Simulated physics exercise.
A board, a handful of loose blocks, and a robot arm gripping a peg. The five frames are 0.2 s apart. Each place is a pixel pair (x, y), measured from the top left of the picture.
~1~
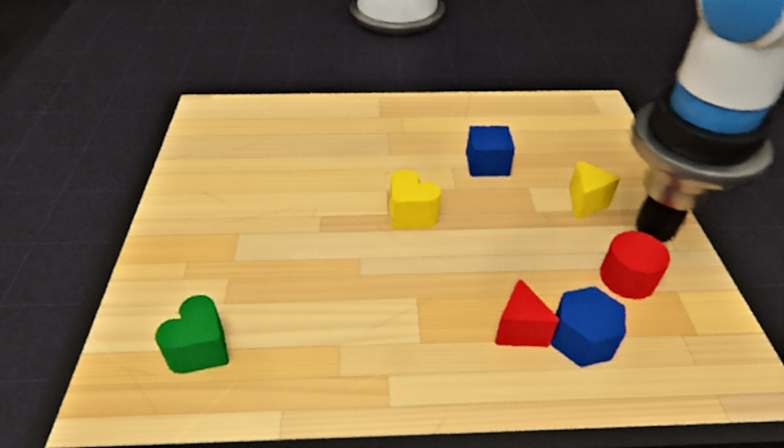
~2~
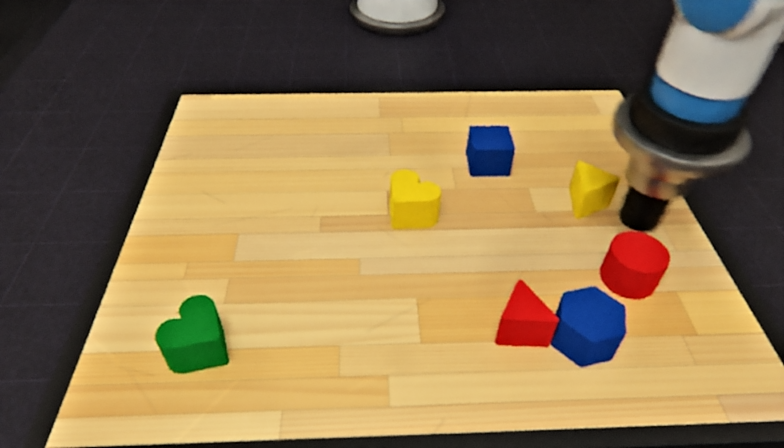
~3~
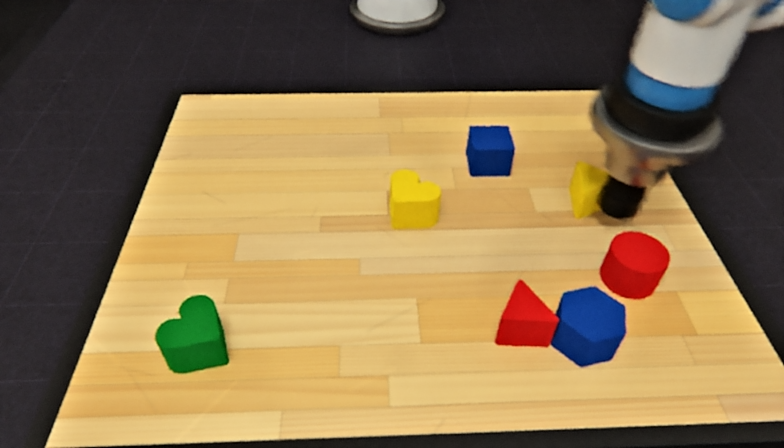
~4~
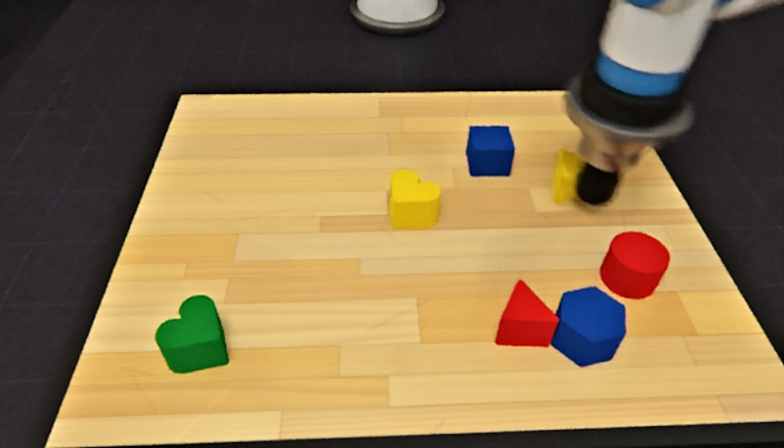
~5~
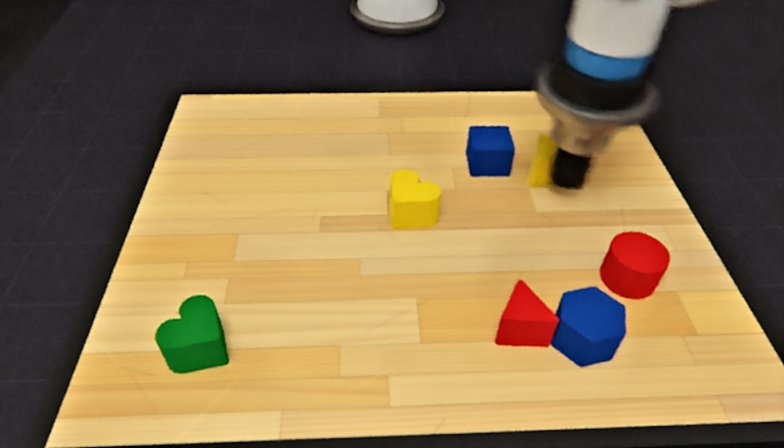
At first, a robot arm holds a dark peg near the right edge of a wooden board scattered with colored blocks. The peg moves left and slightly away toward the yellow triangular block while the others stay still. It then pushes that block a short way left, toward the blue cube.
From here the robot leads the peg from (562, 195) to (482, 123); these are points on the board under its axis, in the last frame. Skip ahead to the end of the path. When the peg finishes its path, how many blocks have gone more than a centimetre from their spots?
It shifts a single block.
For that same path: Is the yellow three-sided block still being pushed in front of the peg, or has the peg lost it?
Still in front.
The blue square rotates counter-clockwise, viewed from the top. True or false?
True - the claim holds.
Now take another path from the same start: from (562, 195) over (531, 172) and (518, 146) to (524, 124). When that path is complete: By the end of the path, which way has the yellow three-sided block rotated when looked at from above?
Answer: Against the clock.
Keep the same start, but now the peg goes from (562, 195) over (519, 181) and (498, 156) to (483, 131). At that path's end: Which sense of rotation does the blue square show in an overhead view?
It rotates counterclockwise.
The first path, step by step. One third of the way, peg (537, 152); yellow three-sided block (520, 124), turned 25° anticlockwise.
Two thirds of the way, peg (510, 128); blue square (487, 135), turned 20° anticlockwise; yellow three-sided block (494, 103), turned 25° anticlockwise.
At the end, peg (485, 107); blue square (487, 135), turned 20° anticlockwise; yellow three-sided block (472, 83).
